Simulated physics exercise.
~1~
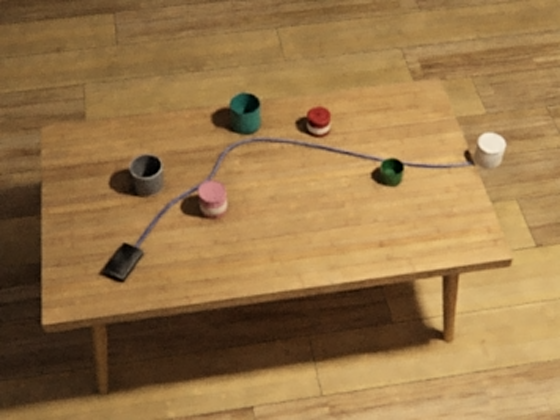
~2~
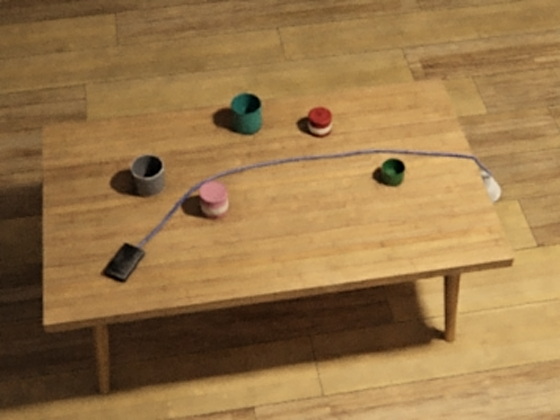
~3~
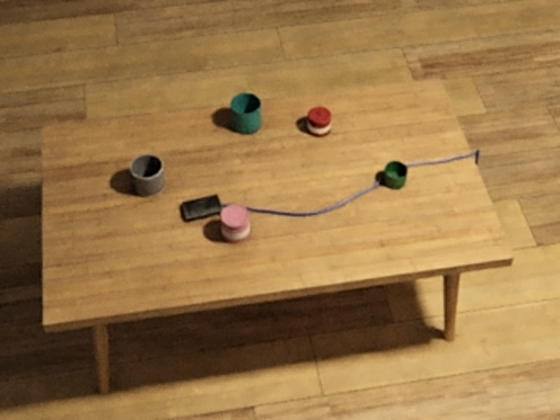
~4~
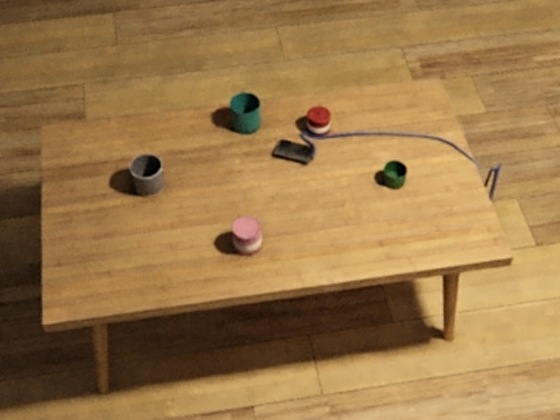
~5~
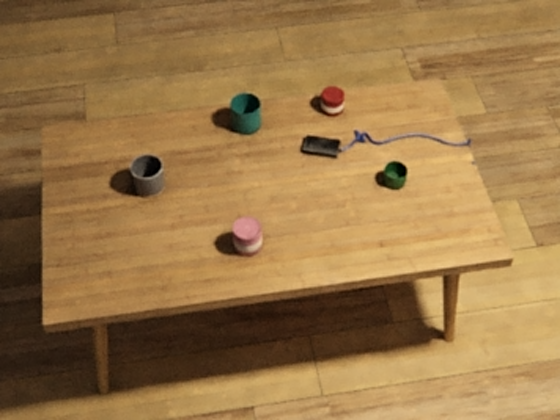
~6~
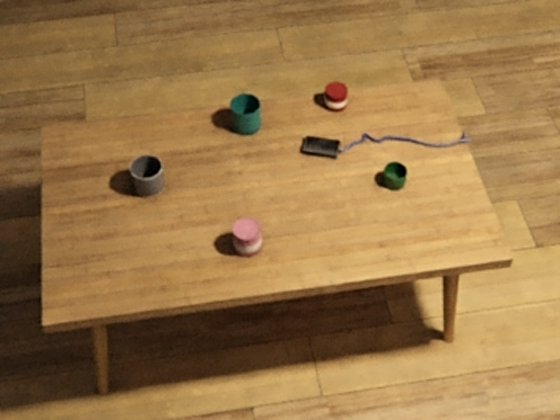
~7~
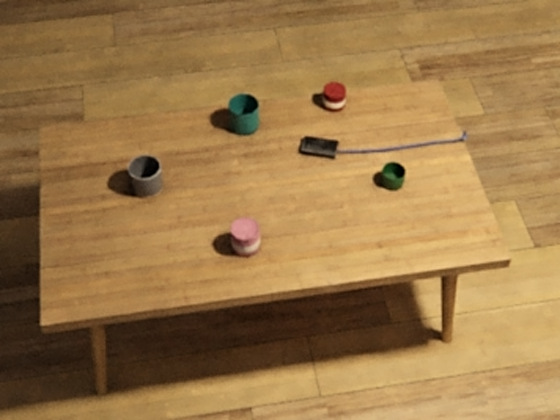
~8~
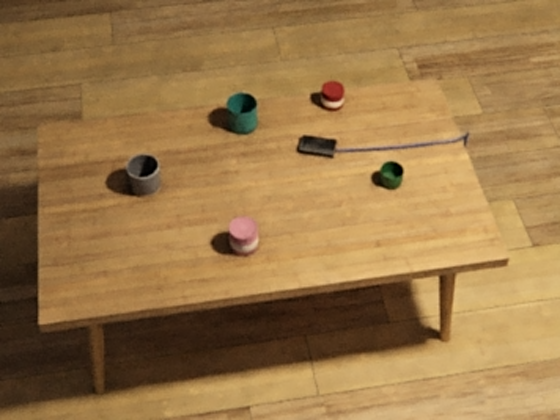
White cup falling off a wooden table, its cord dragging a black phone past pink and red containers before it stops.
